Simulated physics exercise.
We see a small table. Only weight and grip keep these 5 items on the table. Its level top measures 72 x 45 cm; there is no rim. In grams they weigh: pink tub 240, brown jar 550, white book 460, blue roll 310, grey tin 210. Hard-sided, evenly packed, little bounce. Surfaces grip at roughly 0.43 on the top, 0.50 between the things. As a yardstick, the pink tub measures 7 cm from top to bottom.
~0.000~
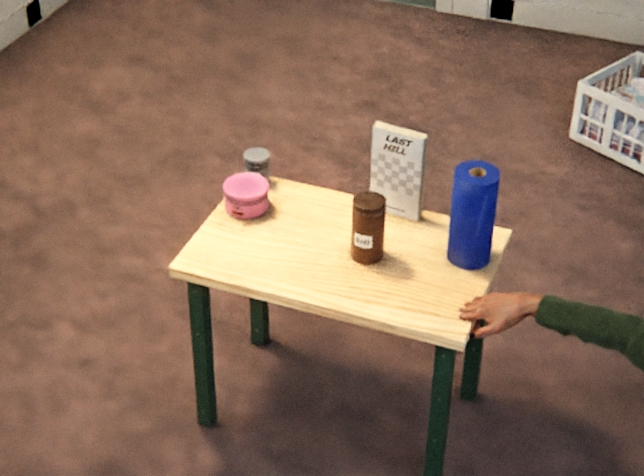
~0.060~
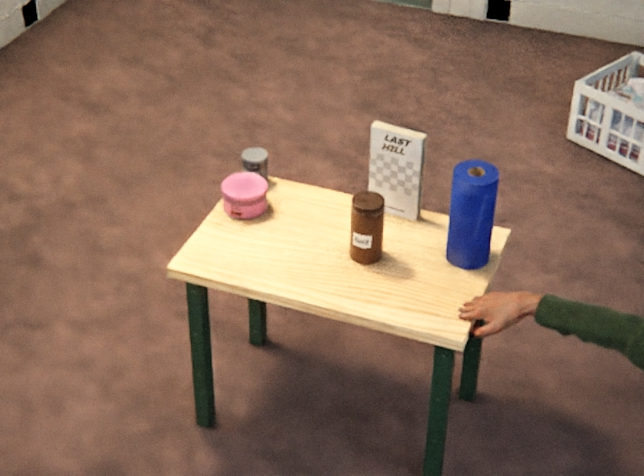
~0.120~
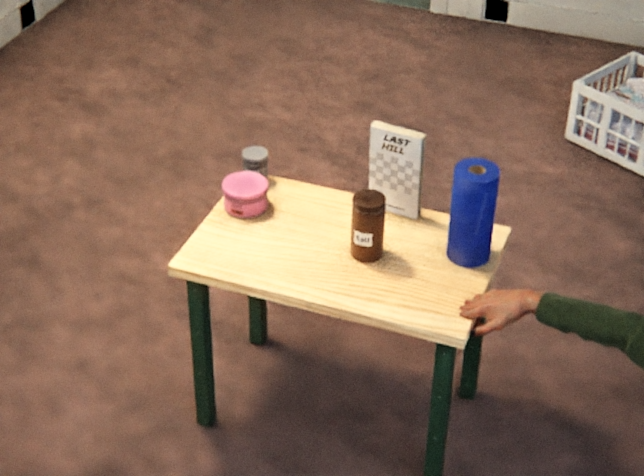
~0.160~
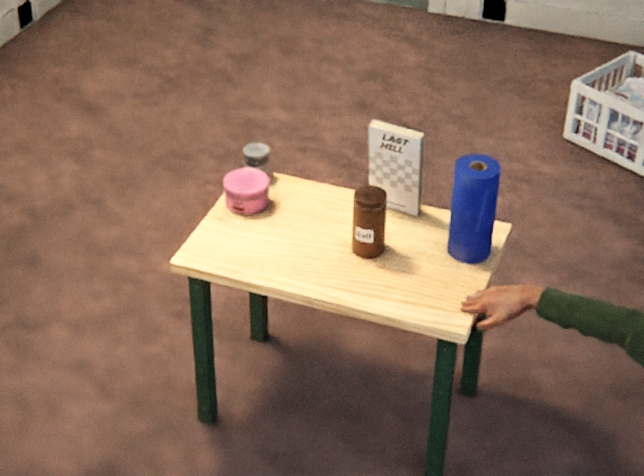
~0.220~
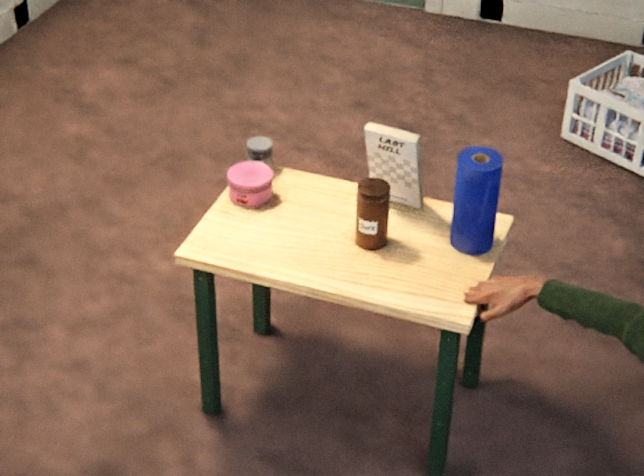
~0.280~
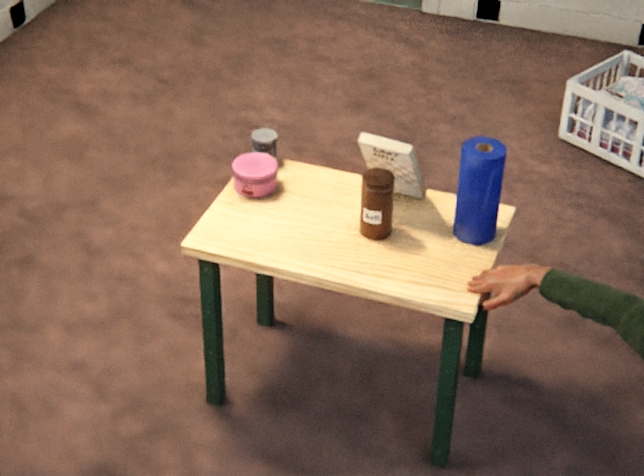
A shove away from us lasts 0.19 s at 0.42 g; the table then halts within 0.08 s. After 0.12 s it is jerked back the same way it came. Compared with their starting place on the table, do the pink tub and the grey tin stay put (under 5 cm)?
The pink tub holds its spot; the grey tin gets shifted.
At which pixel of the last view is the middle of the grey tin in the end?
Near (279, 290).
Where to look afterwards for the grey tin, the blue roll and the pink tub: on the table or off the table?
The grey tin finishes off the table; the blue roll finishes off the table; the pink tub is still on the table.
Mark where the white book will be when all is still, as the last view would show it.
Near (388, 203).
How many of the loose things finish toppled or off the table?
3 of them.
Around 0.58 s, table 7 cm from its start; grey tin now off the table; pink tub shifted 4 cm near (257, 174); blue roll at 41° to upright.
Around 0.78 s, blue roll now off the table; white book on its side; brown jar shifted 2 cm.
Finally (1.4 s), off the table, blue roll and grey tin; on their side or leaning hard on the table, white book; the other 2 still in place (within 5 cm). In the last view, pink tub near (240, 196), grey tin near (279, 290).
